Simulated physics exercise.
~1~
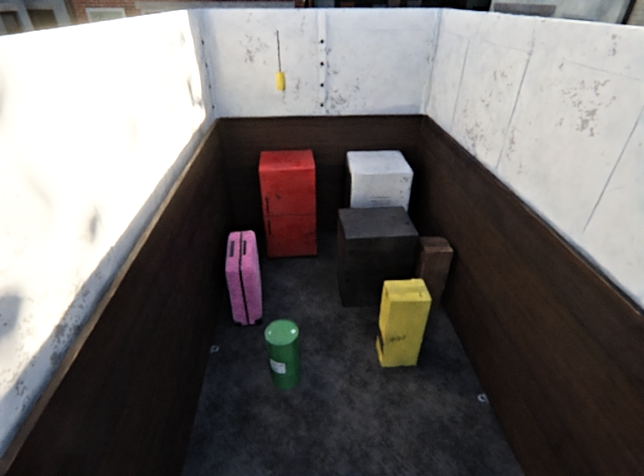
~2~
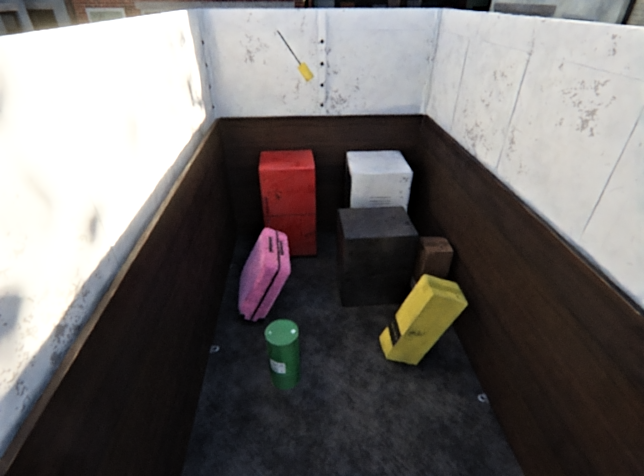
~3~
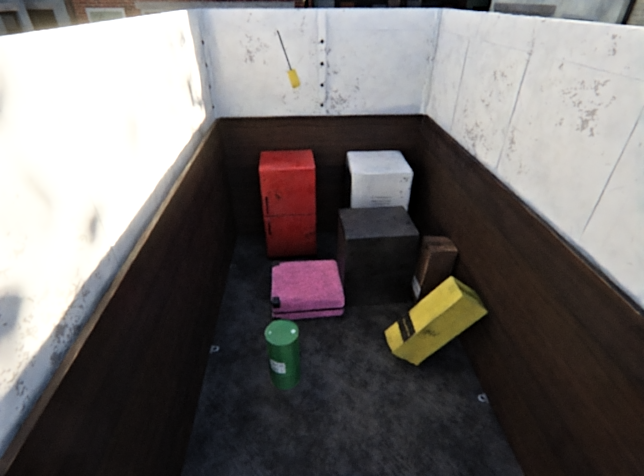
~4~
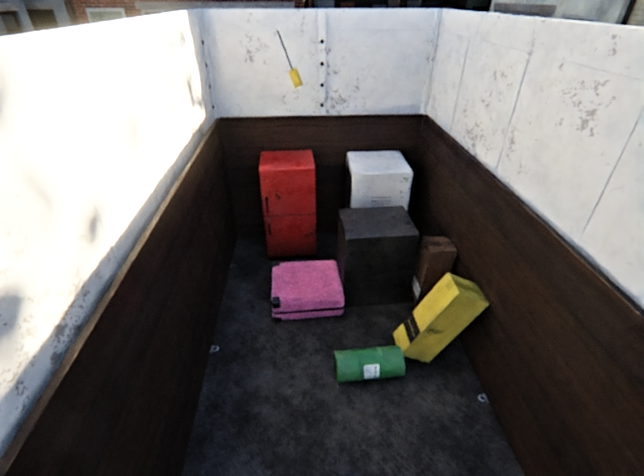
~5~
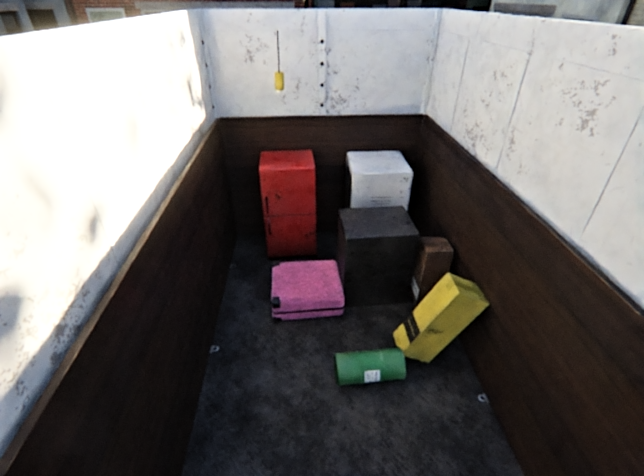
The footage shows a van's load bay where a pink case and a yellow box tip to the right, the case landing on its side; then a green canister topples rightward, ending lying beside the leaning yellow box while the red, white, black and brown items remain upright.
